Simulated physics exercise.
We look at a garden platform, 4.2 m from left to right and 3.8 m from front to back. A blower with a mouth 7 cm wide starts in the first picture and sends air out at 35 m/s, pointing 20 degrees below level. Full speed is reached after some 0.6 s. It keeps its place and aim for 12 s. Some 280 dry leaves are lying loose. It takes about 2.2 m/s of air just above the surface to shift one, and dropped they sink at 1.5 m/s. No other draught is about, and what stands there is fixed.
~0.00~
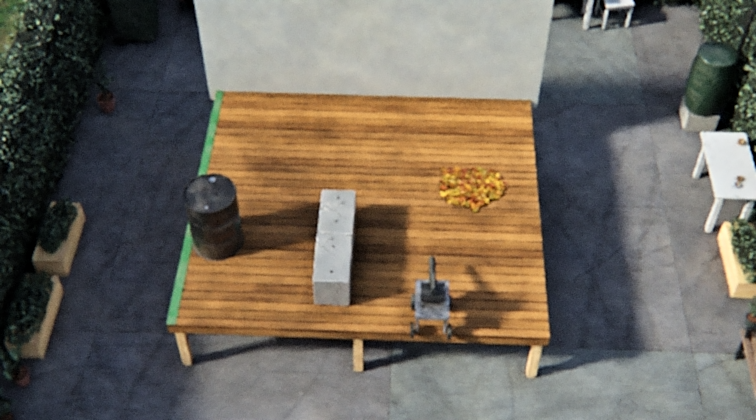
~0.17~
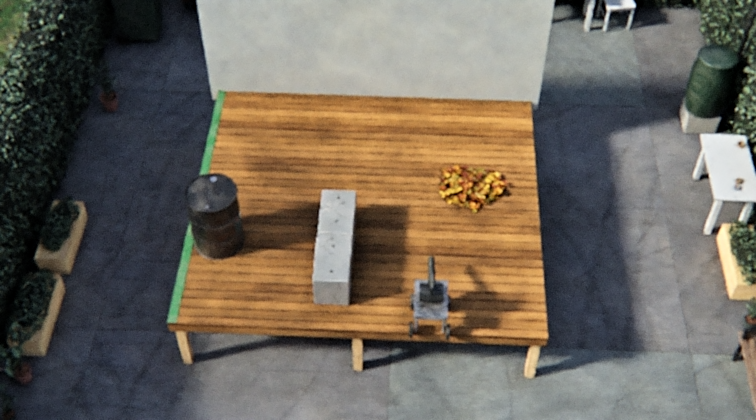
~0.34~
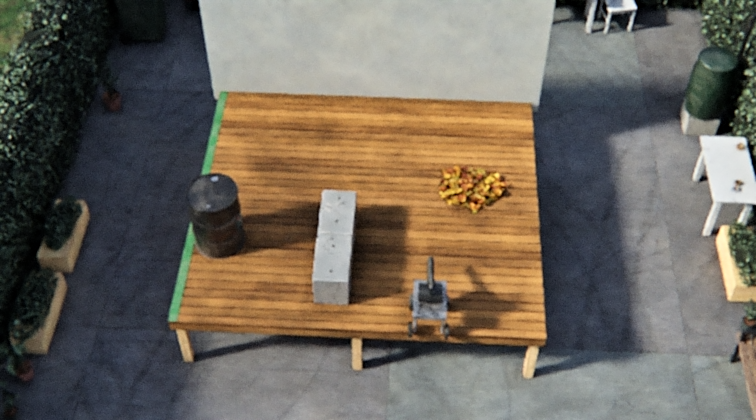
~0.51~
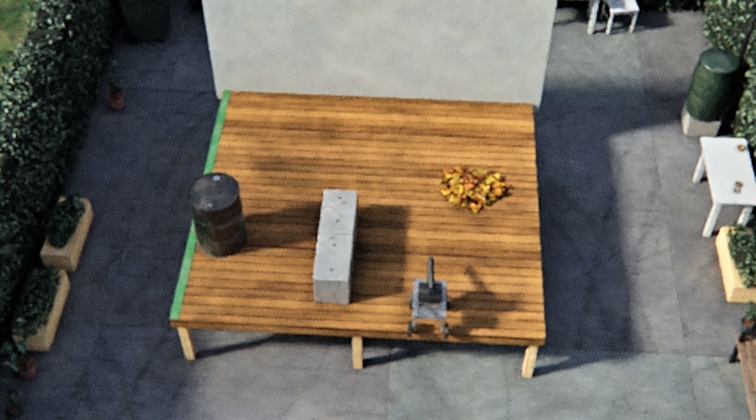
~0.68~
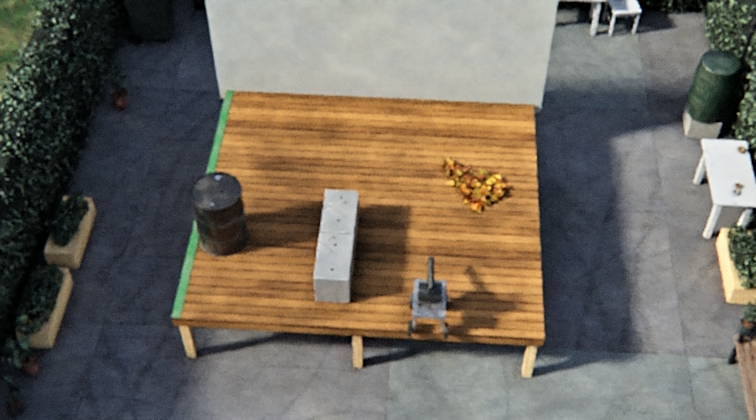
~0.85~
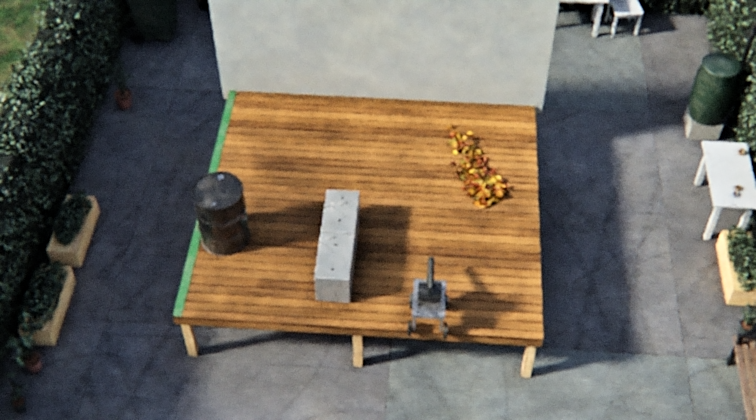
Dry leaves lie still in a patch on a wooden garden platform with a barrel, a stone seat and a small blower, then some shift away from the blower, stretching the patch toward the pale wall at the back.
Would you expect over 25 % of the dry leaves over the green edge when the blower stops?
Answer: No.
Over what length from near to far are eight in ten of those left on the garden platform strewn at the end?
About 1.2 m.
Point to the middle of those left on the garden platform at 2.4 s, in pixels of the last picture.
Near (510, 116).
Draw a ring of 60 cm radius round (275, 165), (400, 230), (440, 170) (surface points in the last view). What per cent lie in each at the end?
In turn about 0 %, 0 %, 0 %.
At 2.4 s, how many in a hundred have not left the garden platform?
About 100 %.
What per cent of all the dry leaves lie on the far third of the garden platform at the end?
About 50 %.
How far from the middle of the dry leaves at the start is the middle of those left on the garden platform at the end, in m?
About 1.6 m.
After 2.4 s, 84 % are on the move or not yet settled, 0 % are over the green edge; the middle of those still in play is near (510, 116).
After 3.8 s, 66 % are on the move or not yet settled, 0 % are over the green edge; the middle of those still in play is near (510, 112).
After 6.6 s, 45 % are on the move or not yet settled, 0 % are over the green edge; the middle of those still in play is near (514, 108).
After 12.0 s, at the end, 0 % are over the green edge; the middle of those still in play is near (513, 109).
